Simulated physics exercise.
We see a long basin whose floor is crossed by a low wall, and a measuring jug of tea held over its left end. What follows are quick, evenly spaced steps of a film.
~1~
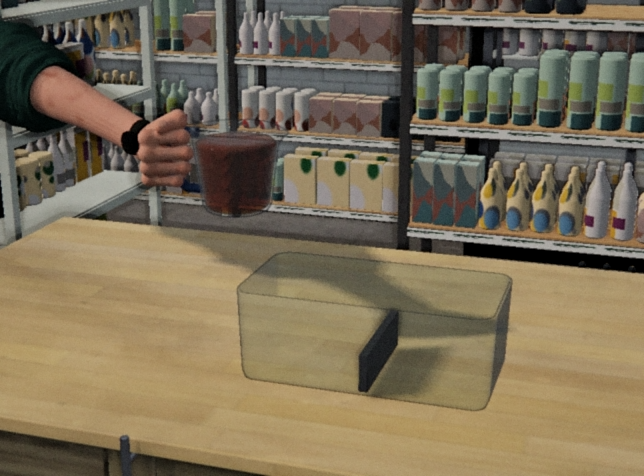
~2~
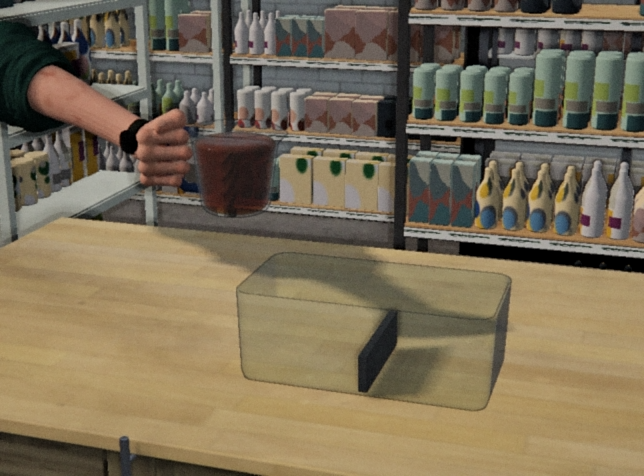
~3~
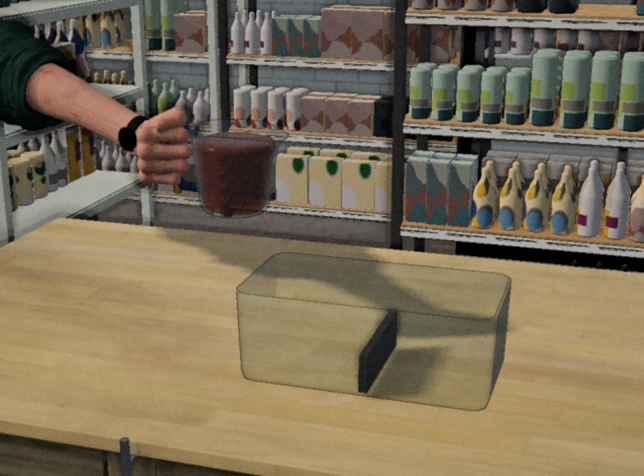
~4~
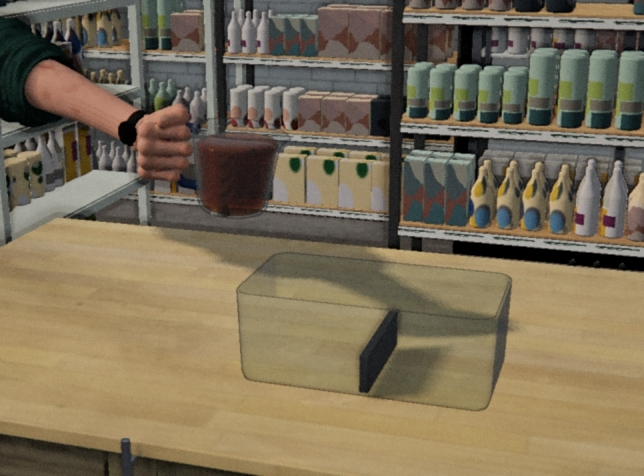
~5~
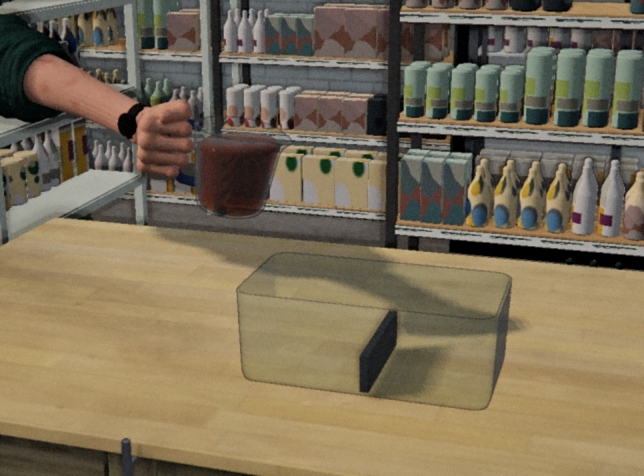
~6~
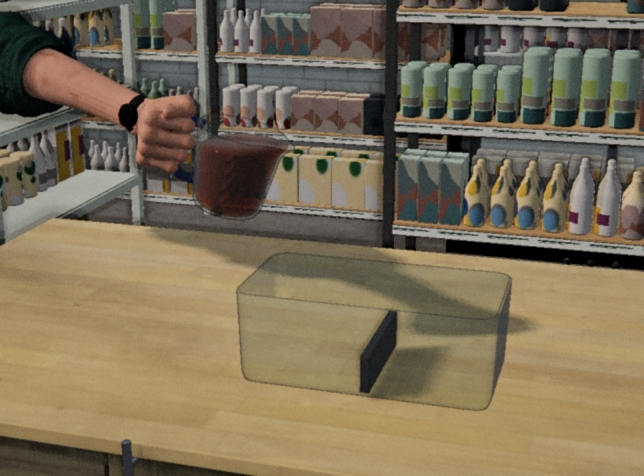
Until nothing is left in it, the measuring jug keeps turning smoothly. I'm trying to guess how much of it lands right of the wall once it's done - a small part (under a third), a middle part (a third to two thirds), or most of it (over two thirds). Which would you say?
I'd say a small part, under a third.
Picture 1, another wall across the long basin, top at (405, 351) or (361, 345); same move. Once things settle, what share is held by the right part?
Note - case one near 10 %, case two near 20 %.
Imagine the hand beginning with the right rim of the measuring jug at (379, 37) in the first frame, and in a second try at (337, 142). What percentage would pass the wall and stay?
85 and 60 in a hundred.
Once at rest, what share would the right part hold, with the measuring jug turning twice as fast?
Near 5 parts in a hundred.
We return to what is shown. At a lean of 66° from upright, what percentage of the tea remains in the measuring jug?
Looks like roughly 65 percent is still held.
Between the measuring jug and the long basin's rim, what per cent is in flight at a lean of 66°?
That comes to near 20 percent.
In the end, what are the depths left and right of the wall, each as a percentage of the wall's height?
The left comes to 50 % and the right to 0 %.
A moment on, the measuring jug is tipped part way and 66 per cent is still to pour, 15 is left of the wall and 0 right of it.
Next, the measuring jug is tipped right over and 11 per cent is still to pour, 76 is left of the wall and 2 right of it.
Then the measuring jug is tipped right over and 0 per cent is still to pour, 93 is left of the wall and 4 right of it.
Later the measuring jug is tipped right over and 0 per cent is still to pour, 93 is left of the wall and 4 right of it.
At rest 93 per cent lies left of the wall, 4 right of it and 3 outside.
